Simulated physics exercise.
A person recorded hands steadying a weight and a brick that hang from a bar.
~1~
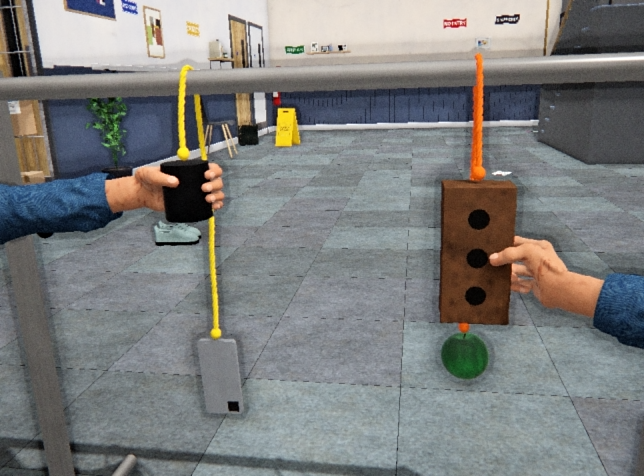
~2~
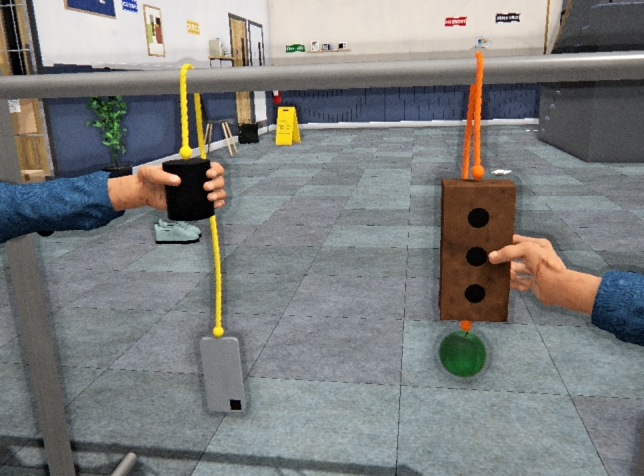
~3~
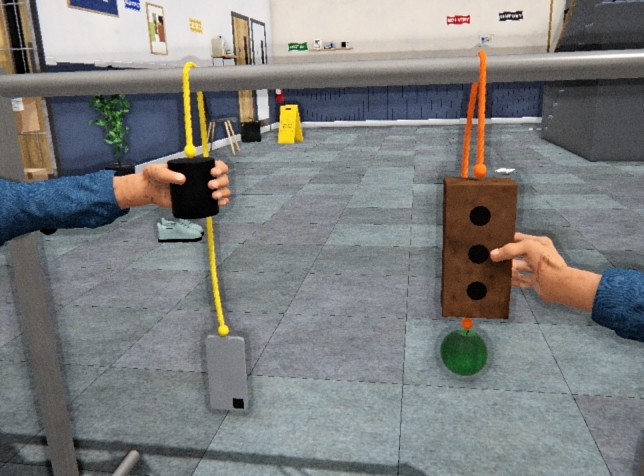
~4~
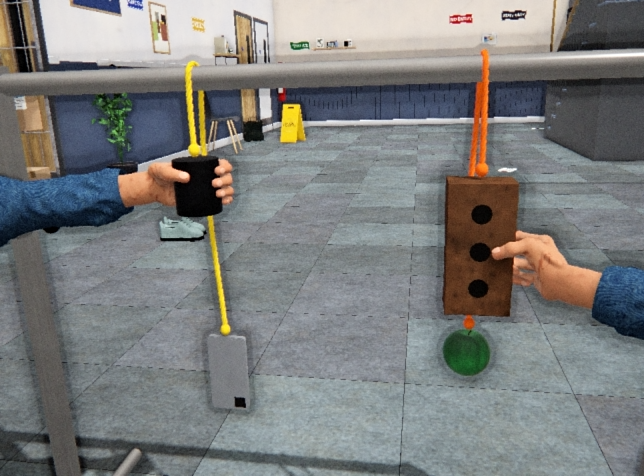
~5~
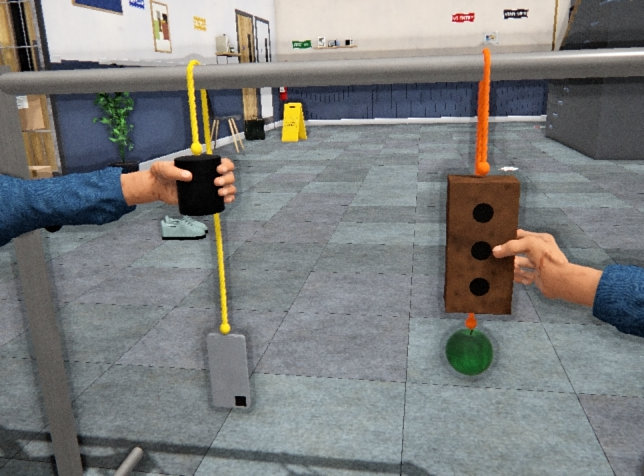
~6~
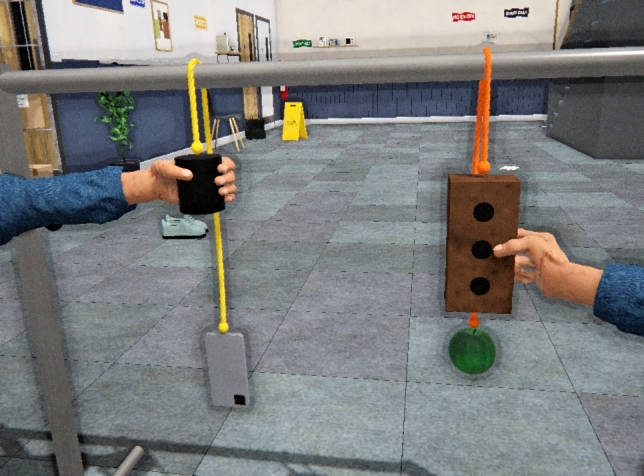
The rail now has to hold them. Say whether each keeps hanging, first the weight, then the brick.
The weight does not keep hanging. The brick does not keep hanging.
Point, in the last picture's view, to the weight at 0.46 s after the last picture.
It is near (219, 383) then.
Then, 0.46 s on from there, weight dropping near (219, 382); brick on the floor.
Then, 0.78 s on from there, weight on the floor; brick on the floor.
In the end, weight on the floor; brick on the floor. The weight drops and the brick pulls its rope through.
